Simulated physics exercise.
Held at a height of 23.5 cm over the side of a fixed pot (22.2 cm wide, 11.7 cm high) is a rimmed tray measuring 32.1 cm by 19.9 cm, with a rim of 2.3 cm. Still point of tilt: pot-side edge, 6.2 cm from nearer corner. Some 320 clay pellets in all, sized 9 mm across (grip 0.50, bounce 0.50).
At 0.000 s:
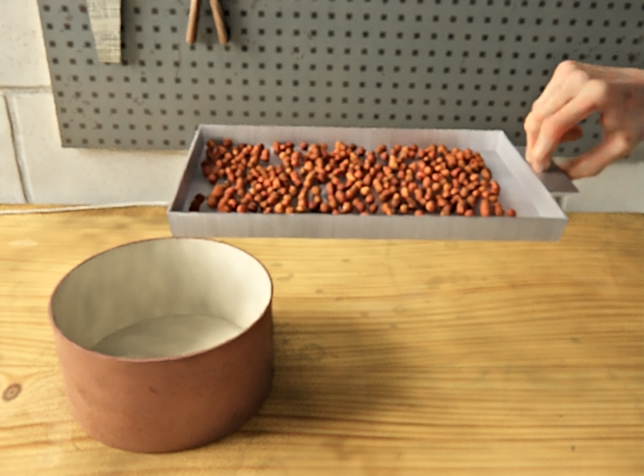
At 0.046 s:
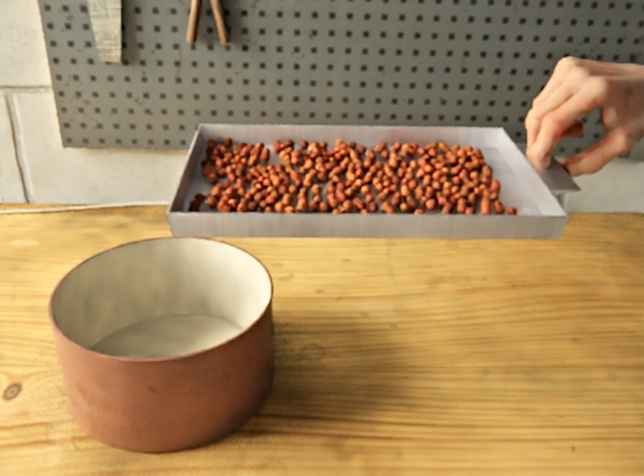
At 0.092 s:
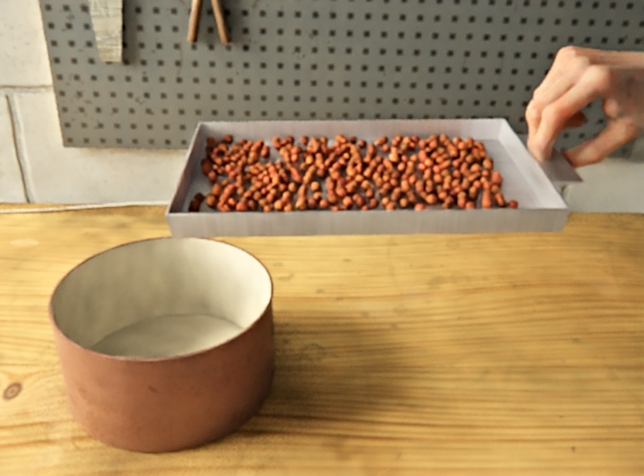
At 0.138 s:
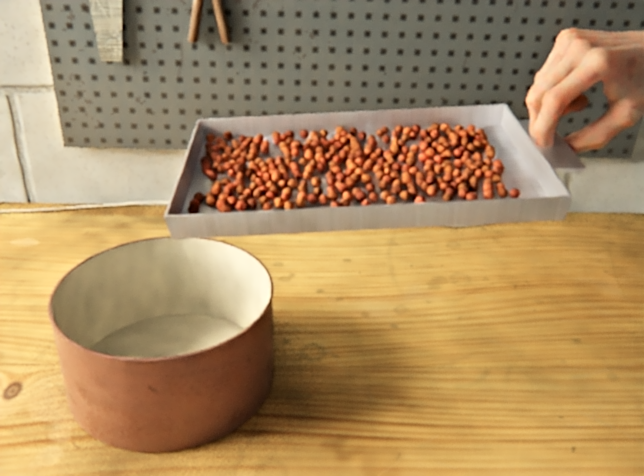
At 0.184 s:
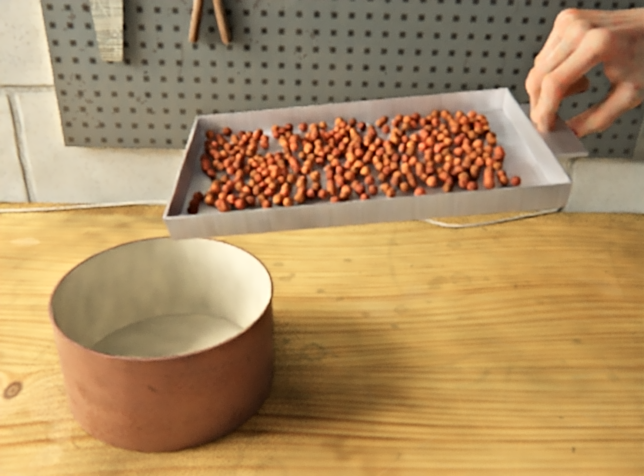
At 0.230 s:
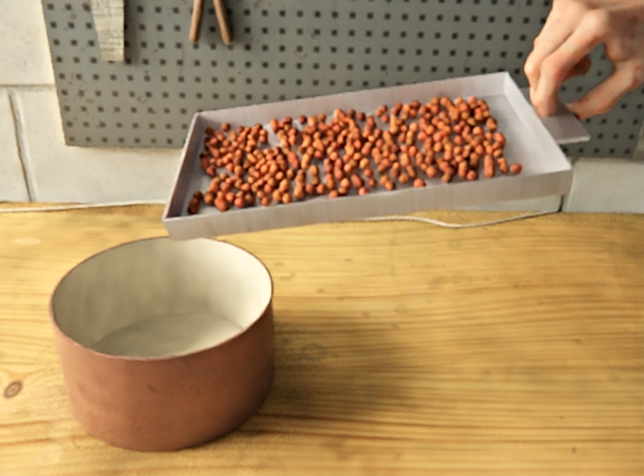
At the start, a hand at the right holds a shallow grey tray of small reddish-brown pellets nearly level, behind and above a round brown pot on a wooden table. The hand then gradually raises the tray's right end, leaving it slanted down toward the left, while the pellets stay spread across it.
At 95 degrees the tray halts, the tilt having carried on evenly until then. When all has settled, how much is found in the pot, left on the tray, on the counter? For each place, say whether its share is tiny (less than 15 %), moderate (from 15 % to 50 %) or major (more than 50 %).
Outcome: Pot: A majority share, tray: A meagre amount, counter: A reasonable amount.
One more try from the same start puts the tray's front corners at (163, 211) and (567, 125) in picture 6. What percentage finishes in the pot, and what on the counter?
Final per cent - pot 90, counter 5.
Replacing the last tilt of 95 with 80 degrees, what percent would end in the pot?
Roughly 35 %.
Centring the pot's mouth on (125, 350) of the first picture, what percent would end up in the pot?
Estimate: ~ 95 %.
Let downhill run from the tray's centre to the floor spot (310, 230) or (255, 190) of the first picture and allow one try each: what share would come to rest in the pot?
The share comes to roughly 30 in a hundred, then roughly 95 in a hundred.
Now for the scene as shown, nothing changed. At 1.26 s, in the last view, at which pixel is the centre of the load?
The middle of the load should be near (195, 149) then.
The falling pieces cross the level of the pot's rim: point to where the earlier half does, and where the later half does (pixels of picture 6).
I'd mark about (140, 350) for the first half, then (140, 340) for the second.
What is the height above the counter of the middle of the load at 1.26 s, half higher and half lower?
The halfway line is at about 30 cm.
Then, at 0.85 s, tilt 51 degrees; the tray holds 100 %, the pot 0 %.
Then, at 1.26 s, tilt 77 degrees; the tray holds 90 %, the pot 0 %.
After 1.75 s, tilt 95 degrees; the tray holds 25 %, the pot 35 %.
At rest (2.9 s), pot 65 %, tray 5 %, counter 35 %.
